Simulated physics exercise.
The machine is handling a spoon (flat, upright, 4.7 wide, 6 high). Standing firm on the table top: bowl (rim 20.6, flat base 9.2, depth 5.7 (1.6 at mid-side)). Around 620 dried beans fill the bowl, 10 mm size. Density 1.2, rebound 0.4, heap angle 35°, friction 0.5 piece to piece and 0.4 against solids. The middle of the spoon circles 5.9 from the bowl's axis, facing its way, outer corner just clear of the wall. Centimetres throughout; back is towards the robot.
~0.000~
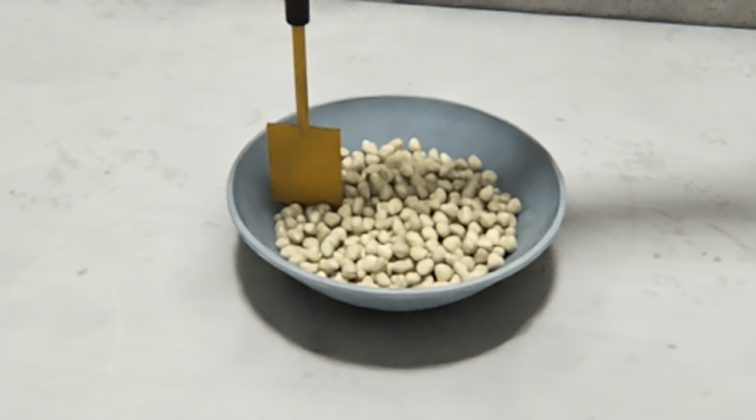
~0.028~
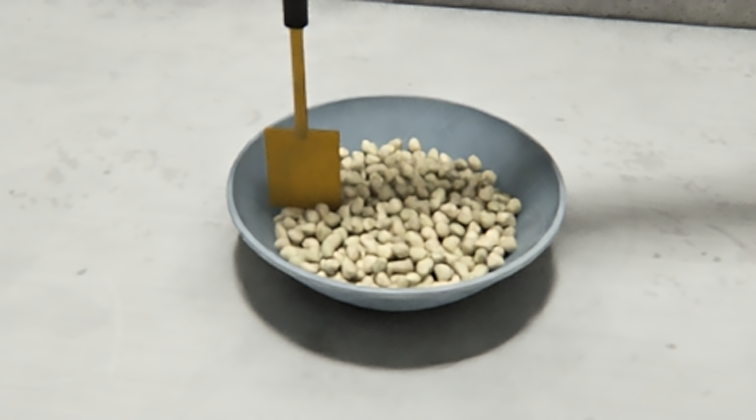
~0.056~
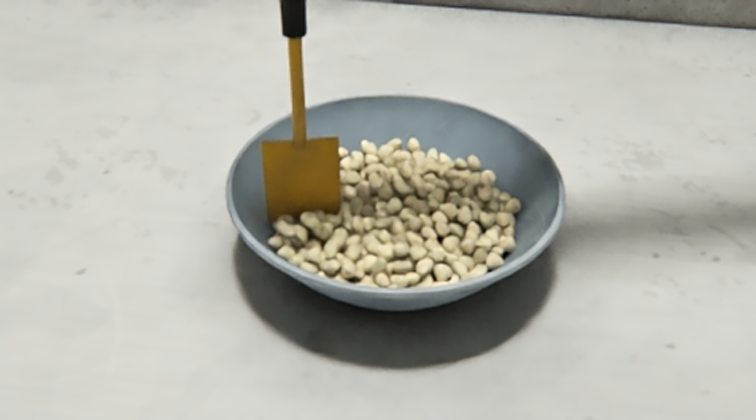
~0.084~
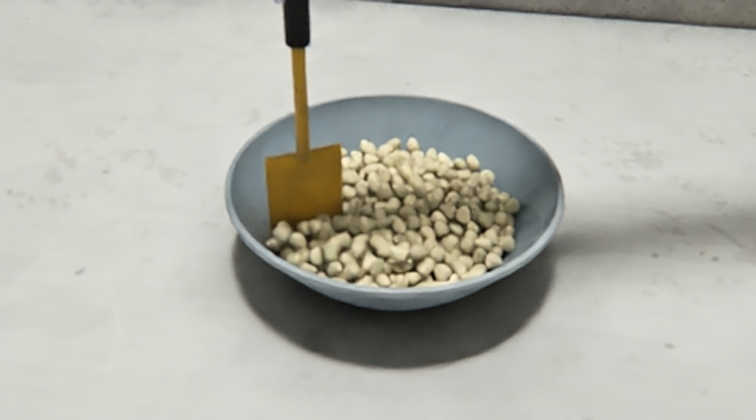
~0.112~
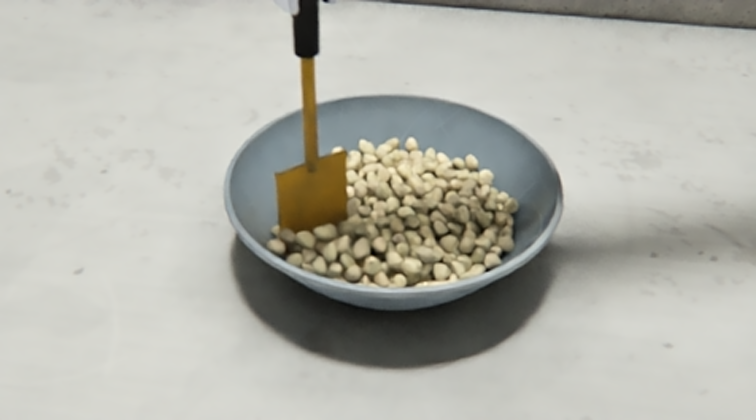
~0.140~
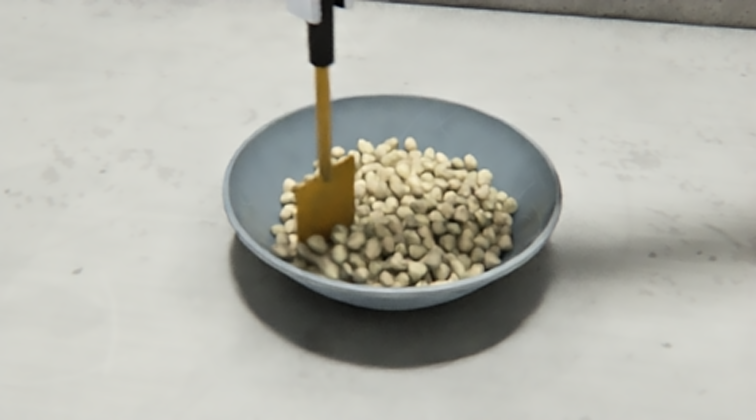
A flat, yellowish-brown spoon with a black handle moved slowly through pale dried beans along the left side of a blue-grey bowl, sweeping toward the front and nudging the beans while the bowl stayed still.
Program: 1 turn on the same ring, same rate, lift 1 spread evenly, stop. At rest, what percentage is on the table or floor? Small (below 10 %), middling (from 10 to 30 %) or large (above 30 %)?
A small share, below 10 %, ends on the table or floor.
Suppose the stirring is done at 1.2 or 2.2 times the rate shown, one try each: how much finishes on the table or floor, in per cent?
About 10 and 20 per cent.
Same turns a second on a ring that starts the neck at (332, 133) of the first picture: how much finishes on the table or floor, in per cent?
Some 5 per cent.
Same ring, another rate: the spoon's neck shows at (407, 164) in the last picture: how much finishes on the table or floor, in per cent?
Some 15 per cent.
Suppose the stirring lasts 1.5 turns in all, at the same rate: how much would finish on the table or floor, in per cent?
In that case some 10 per cent.
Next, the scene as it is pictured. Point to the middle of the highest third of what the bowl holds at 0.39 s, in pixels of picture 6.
Around (440, 197).
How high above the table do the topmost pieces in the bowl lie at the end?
Roughly 5.5 cm.
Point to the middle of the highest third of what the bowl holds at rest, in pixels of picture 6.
At about (368, 207).
By 0.39 s, 174° round, highest piece 8 above the table; 610 in the bowl, 3 on the table or floor, 8 in flight or on the tool.
By 0.64 s, 292° round, highest piece 7 above the table; 589 in the bowl, 24 on the table or floor, 8 in flight or on the tool.
By 0.97 s, 0° round, highest piece 6 above the table; 579 in the bowl, 42 on the table or floor.
By 1.67 s, 0° round, highest piece 6 above the table; 579 in the bowl, 42 on the table or floor.
Final count, 579 in the bowl, 42 on the table or floor. That is 7 % on the table or floor.
